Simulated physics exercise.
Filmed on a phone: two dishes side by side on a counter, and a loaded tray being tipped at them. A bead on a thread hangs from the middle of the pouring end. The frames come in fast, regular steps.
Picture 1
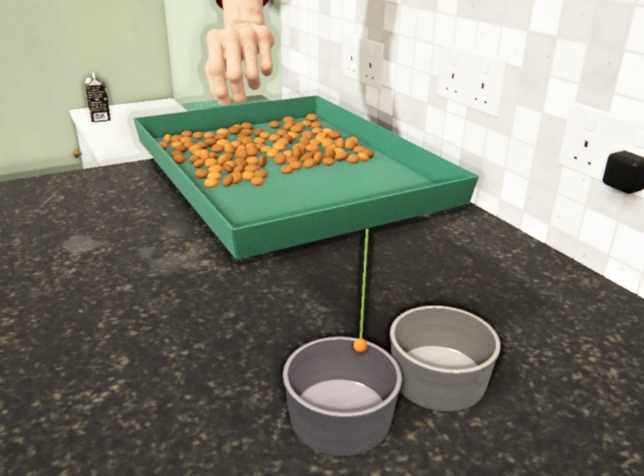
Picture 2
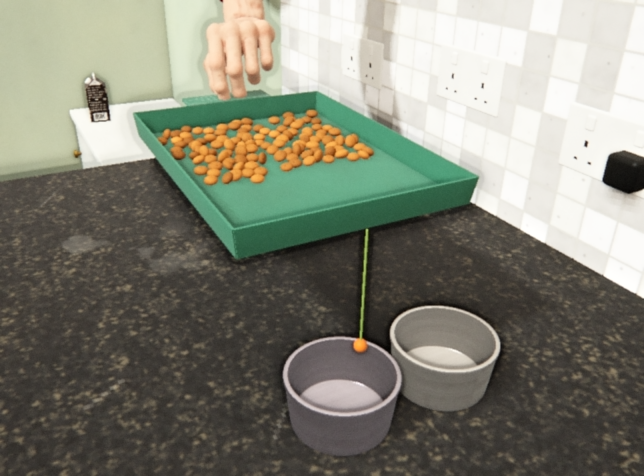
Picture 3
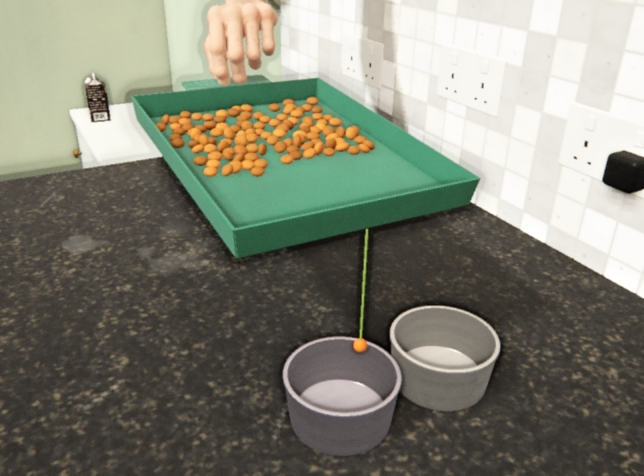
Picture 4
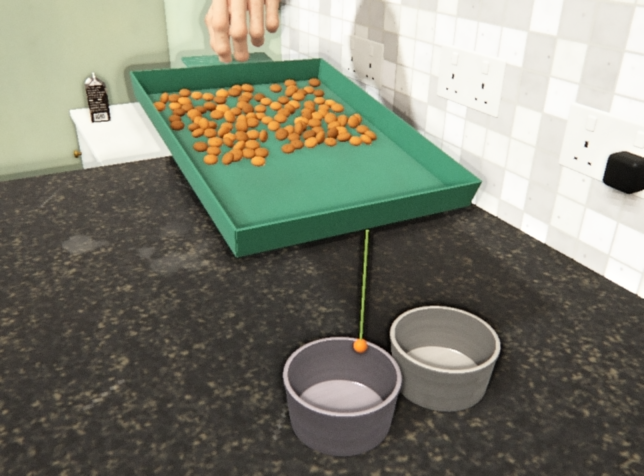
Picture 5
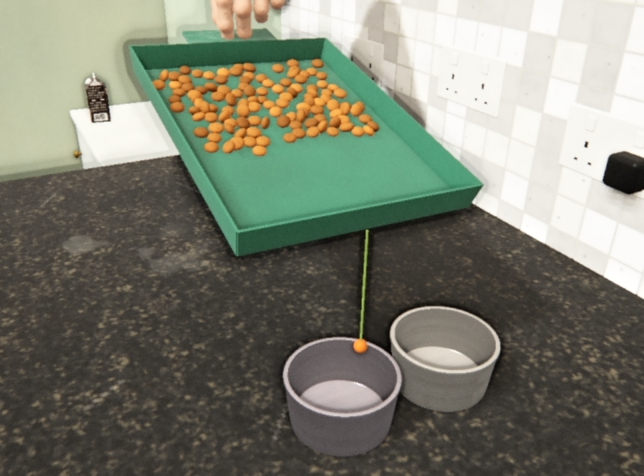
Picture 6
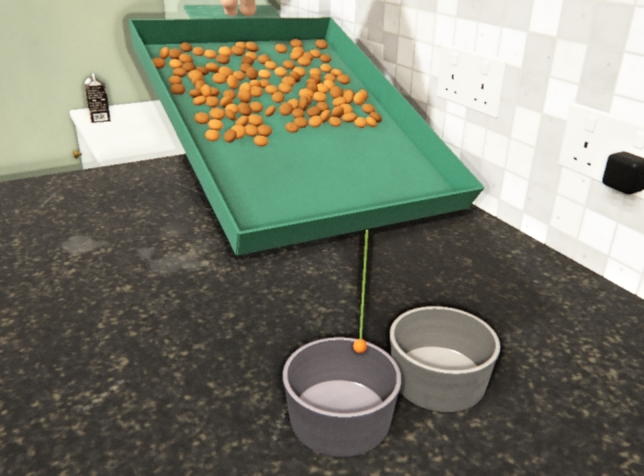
The footage shows a green tray of orange-brown kibble above two grey dishes on a dark speckled counter, its far end rising steadily beside a hand while the near end and a small orange bead below stay almost still.
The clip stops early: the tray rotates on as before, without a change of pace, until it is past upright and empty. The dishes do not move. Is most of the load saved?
Together they catch less than half.
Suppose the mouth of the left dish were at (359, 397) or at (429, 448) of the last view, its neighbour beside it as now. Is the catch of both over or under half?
The first try: Most of it. The second: Under half.
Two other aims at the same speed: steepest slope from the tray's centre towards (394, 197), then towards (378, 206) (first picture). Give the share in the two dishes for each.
In turn 70 and 40 in a hundred.
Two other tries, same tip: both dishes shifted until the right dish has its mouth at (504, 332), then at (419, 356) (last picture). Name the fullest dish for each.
In turn: The dish on the left; the right dish.
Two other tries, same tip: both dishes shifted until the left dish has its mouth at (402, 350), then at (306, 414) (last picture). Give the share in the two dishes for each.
In turn 10 and 50 in a hundred.
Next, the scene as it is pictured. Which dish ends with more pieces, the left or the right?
That is the right-hand dish.
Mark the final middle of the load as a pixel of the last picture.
At about (438, 445).
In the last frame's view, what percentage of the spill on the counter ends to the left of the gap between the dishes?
Near 30 %.
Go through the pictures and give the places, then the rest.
Corners of the pouring end (235, 227) and (473, 175), level; middle of the load (267, 150), bits of cat kibble; left dish (371, 428); right dish (476, 385); bead on its thread (361, 345), in the first frame.
Corners of the pouring end (236, 227) and (474, 176), level; middle of the load (266, 146), in the second frame.
Corners of the pouring end (236, 227) and (475, 177), tipped barely, level across its low end; middle of the load (266, 136), in the third frame.
Corners of the pouring end (238, 227) and (477, 180), tipped a little, level across its low end; middle of the load (268, 121), in the fourth frame.
Corners of the pouring end (240, 228) and (478, 183), tipped clearly, level across its low end; middle of the load (269, 105), in the fifth frame.
Corners of the pouring end (242, 229) and (480, 186), tipped clearly, level across its low end; middle of the load (272, 90); left dish (371, 428); right dish (476, 385), in the sixth frame.
Just after the last frame, tray tipped steeply; almost all on the tray; just a few in the air.
A moment on, tray tipped past a quarter turn; roughly half on the tray; just a few in the left dish; just a few in the right dish; roughly a third outside both; just a few in the air.
Further on, tray tipped past a quarter turn; about a tenth in the left dish; roughly a quarter in the right dish; roughly two thirds outside both; just a few in the air.
When it is over, tray tipped past a quarter turn; about a tenth in the left dish; roughly a quarter in the right dish; roughly two thirds outside both.
